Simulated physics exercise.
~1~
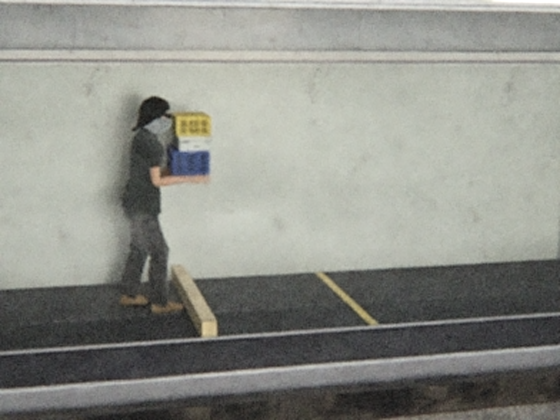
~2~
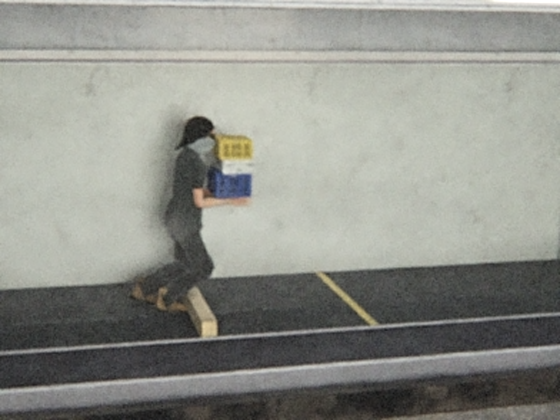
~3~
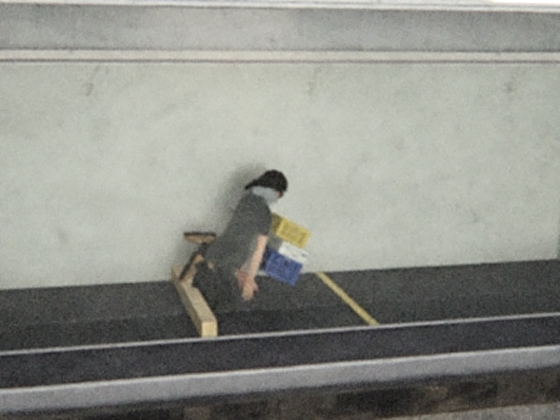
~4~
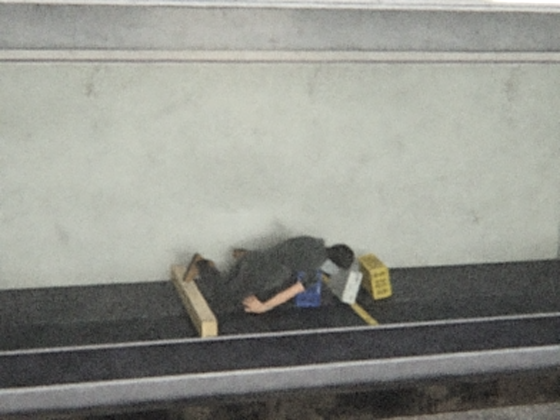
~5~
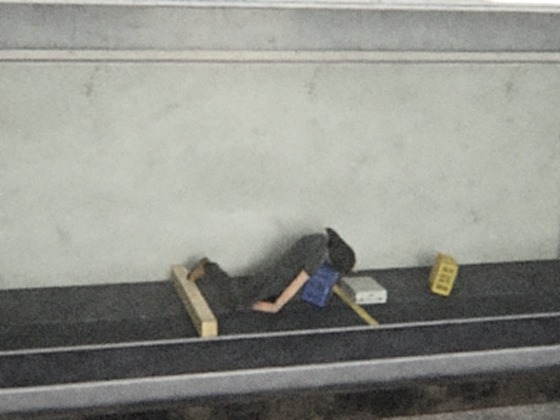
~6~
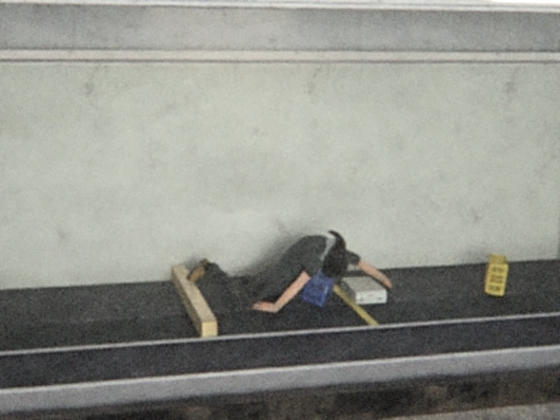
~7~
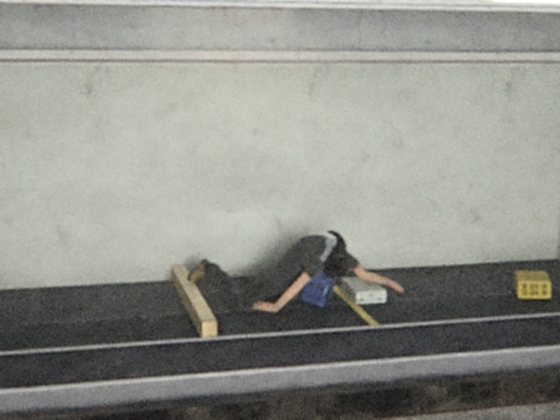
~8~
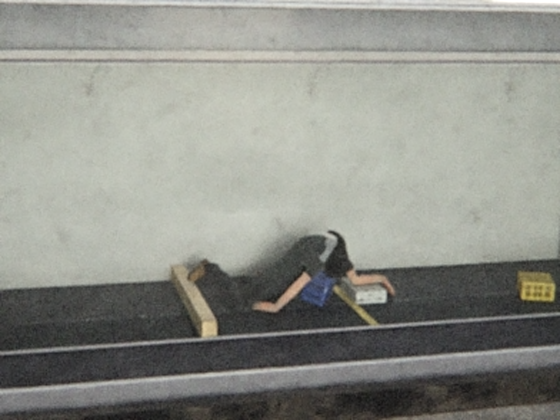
A person carrying stacked crates trips over a low rail, scattering them across the floor.
